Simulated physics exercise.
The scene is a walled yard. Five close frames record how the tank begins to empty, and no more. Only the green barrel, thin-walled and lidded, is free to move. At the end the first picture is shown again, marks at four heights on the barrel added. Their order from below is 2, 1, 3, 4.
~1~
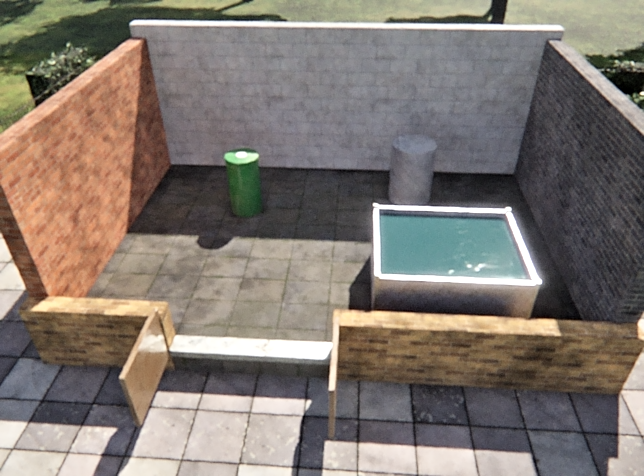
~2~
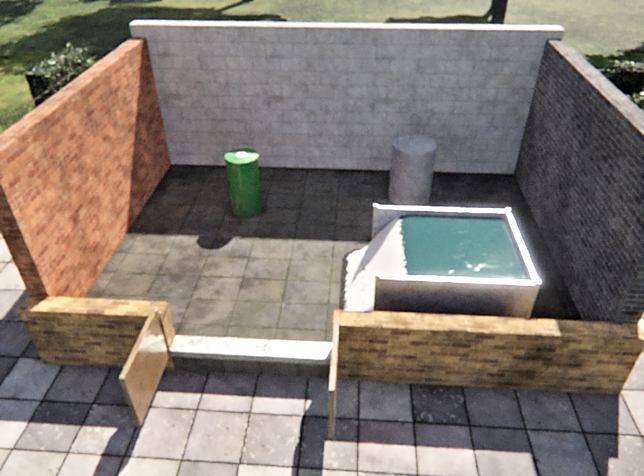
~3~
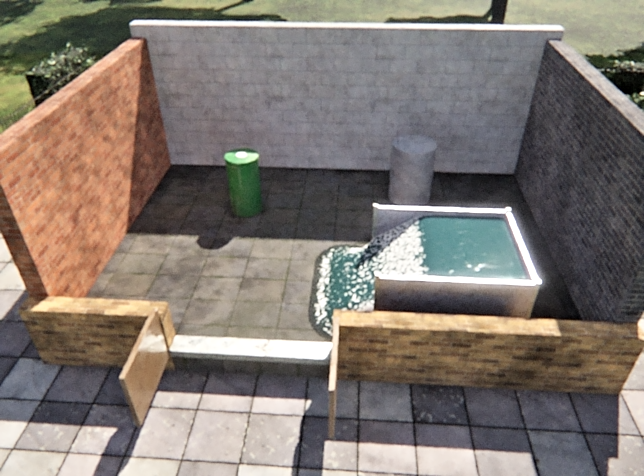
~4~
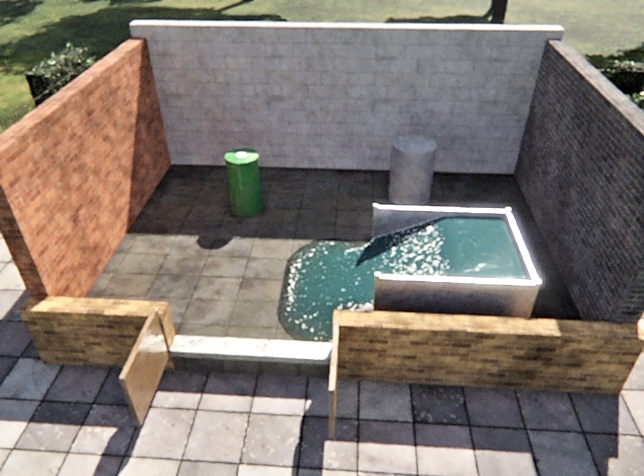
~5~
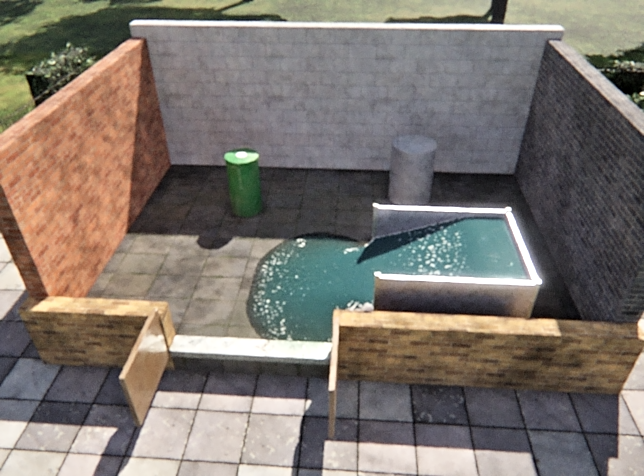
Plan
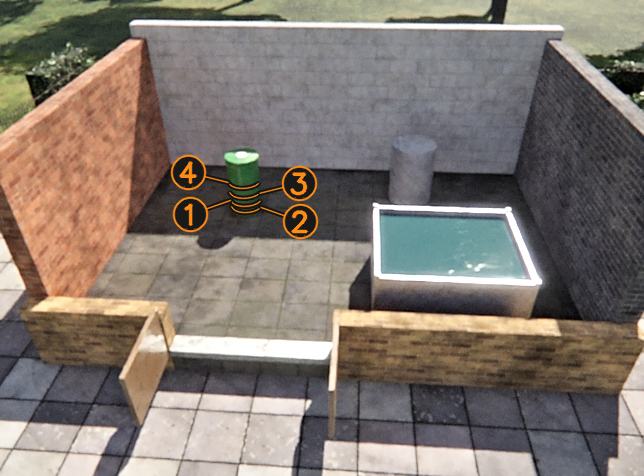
Water poured out of the left side of a raised tank in a walled yard, foaming white at first, then spread leftward across the paving in a widening pool while the green barrel stood still.
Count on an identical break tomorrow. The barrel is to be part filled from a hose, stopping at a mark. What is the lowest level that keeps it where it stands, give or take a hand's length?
I would pick line 1.
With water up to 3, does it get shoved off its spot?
No, that is safe.
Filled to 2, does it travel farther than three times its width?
No, it does not.
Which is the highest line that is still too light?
2 it is.
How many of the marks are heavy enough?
Three.
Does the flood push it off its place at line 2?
Yes, it does.
In orange, 1 at (243, 206); 2 at (244, 212); 3 at (242, 198); 4 at (241, 188); from the bottom up 2, 1, 3, 4.
For line 1, it does not move.
For line 2, it is pushed about its own width away.
For line 3, it does not move.
For line 4, it does not move.
